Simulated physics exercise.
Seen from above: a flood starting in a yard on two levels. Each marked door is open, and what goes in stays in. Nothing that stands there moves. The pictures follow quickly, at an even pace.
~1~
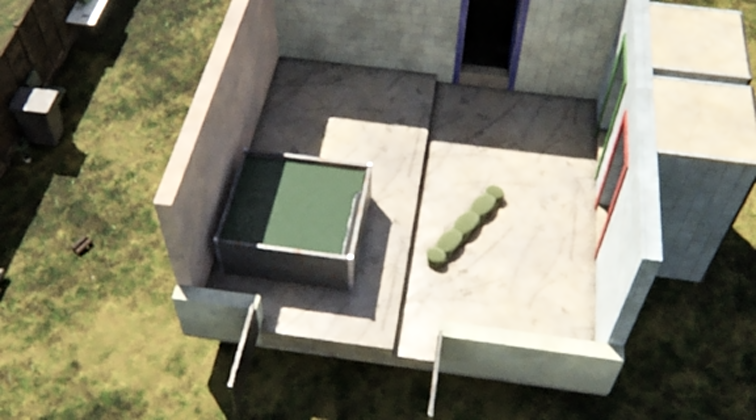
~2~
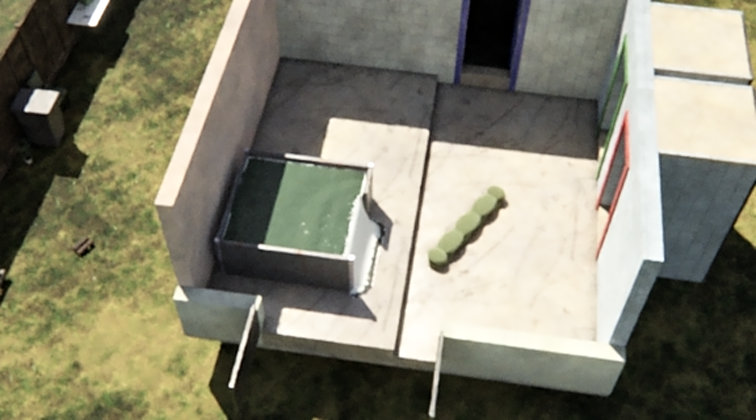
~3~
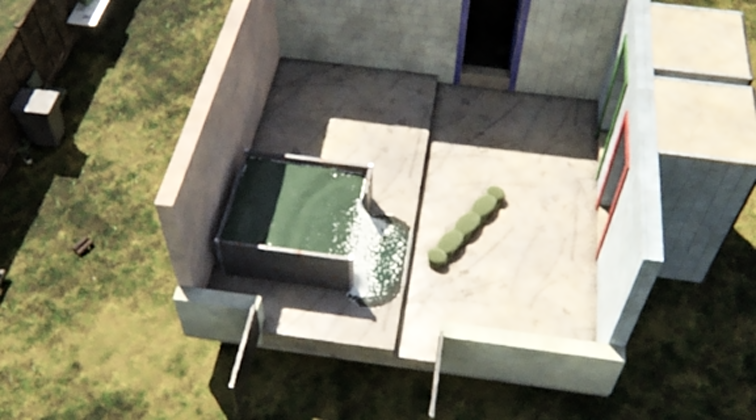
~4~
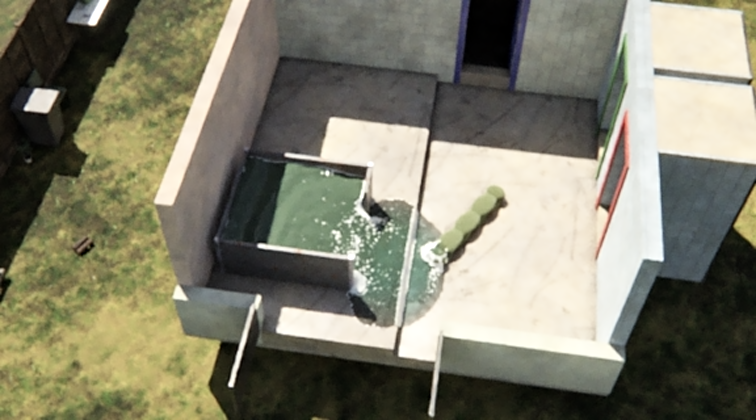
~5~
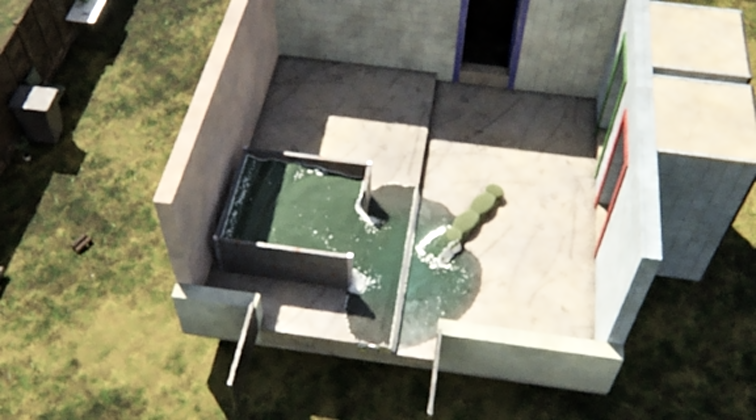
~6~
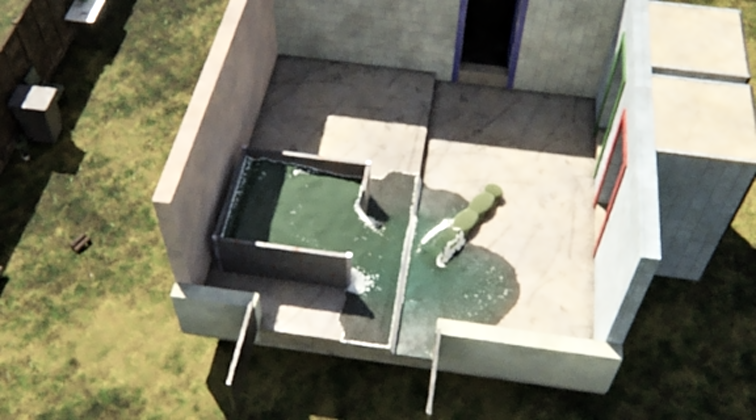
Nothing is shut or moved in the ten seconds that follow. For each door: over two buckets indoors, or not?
The blue door admits no more than that; the red door admits no more than that; the green door admits no more than that.
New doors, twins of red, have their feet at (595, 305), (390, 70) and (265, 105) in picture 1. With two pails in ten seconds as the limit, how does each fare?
As listed: Goes over, holds, is under.
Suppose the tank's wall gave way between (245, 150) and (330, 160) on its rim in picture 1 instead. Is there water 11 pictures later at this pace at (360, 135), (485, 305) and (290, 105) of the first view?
In that order: Under water, dry, under water.
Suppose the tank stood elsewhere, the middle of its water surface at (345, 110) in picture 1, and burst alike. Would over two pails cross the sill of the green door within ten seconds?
My reading: Green goes over.
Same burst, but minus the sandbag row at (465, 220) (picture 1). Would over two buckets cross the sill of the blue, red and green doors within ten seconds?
My reading: The blue door takes less, the red door goes over, the green door takes less.
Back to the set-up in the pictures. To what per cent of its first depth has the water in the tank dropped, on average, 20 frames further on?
I make it 28 per cent.
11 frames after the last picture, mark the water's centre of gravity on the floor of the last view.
Close to (407, 258).
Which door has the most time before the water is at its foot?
I say the door marked green.
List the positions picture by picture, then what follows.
The first frame shows the tank at (296, 205) is whole and still.
In the second frame, water pours out at (357, 247) and has run to (362, 292).
In the third frame, the front is at (401, 224), out from the gap at (357, 247).
In the fourth frame, water pours out at (357, 247) and has run to (440, 242).
In the fifth frame, the front is at (471, 295), out from the gap at (356, 246).
In the sixth frame, water pours out at (355, 245) and has run to (513, 297).
A moment on, water covers 30 % of the floor; the blue door not reached, the red door not reached, the green door not reached.
Next, water covers 50 % of the floor; the blue door wet at the sill, nothing in, the red door wet at the sill, nothing in, the green door not reached.
Then, water covers 55 % of the floor; the blue door wet at the sill, nothing in, the red door under two buckets in, the green door wet at the sill, nothing in.
Later, water covers 55 % of the floor; the blue door wet at the sill, nothing in, the red door under two buckets in, the green door wet at the sill, nothing in.
In the end, water covers 55 % of the floor; the blue door wet at the sill, nothing in, the red door under two buckets in, the green door wet at the sill, nothing in.
